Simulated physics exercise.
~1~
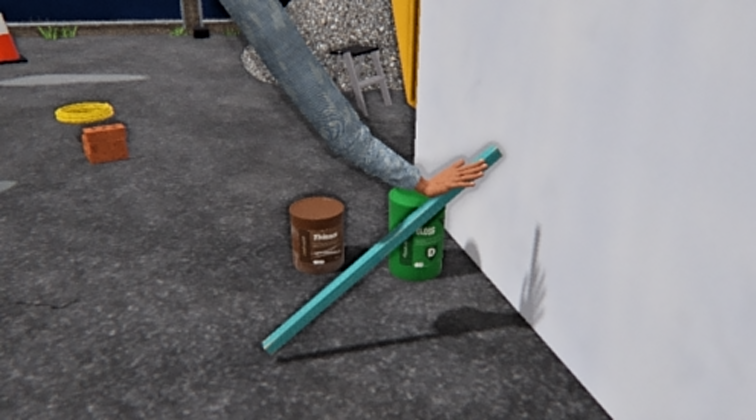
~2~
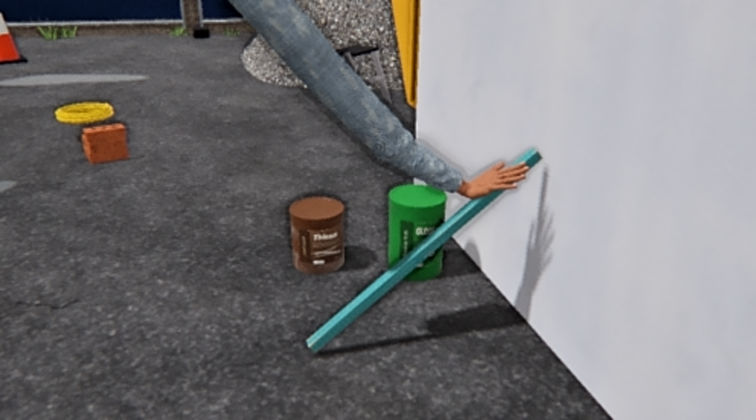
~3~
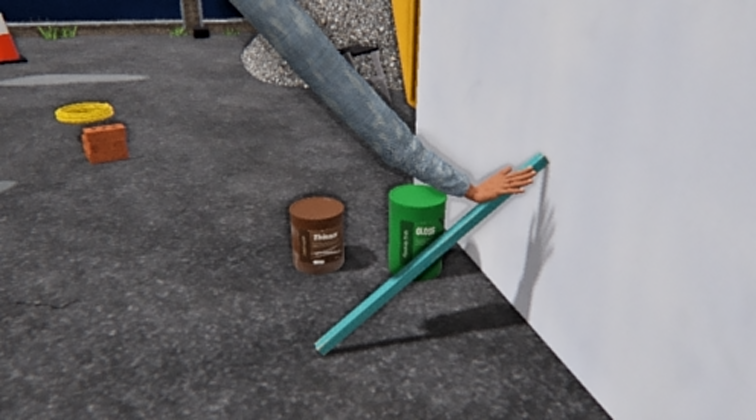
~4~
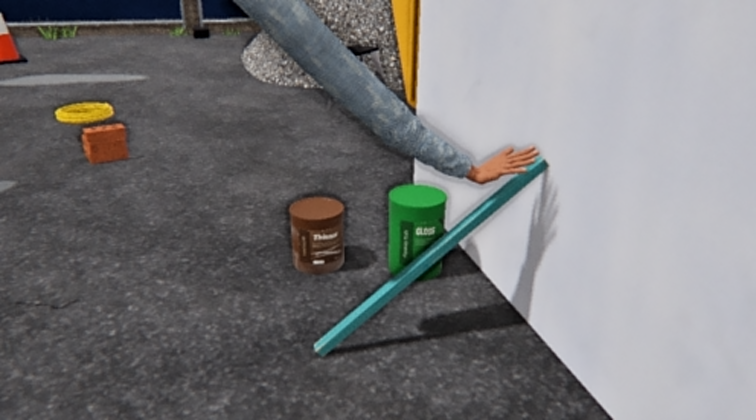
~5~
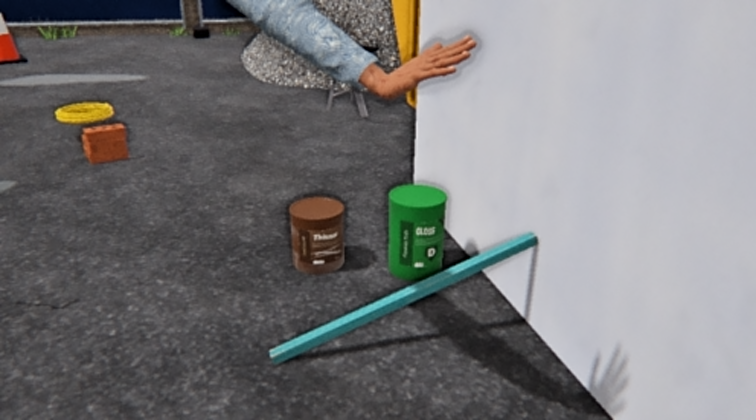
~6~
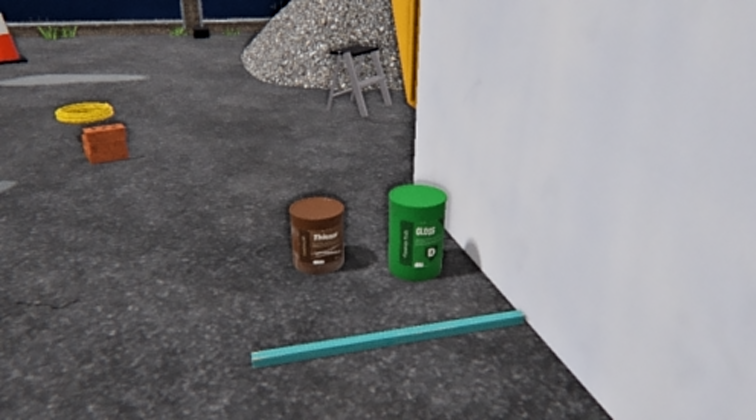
In the video, a hand leans a turquoise pole against a white wall beside a brown pail and a green pail, then lets go and draws back. The pole slides down the wall and ends up lying on the ground, while both pails stay in place.
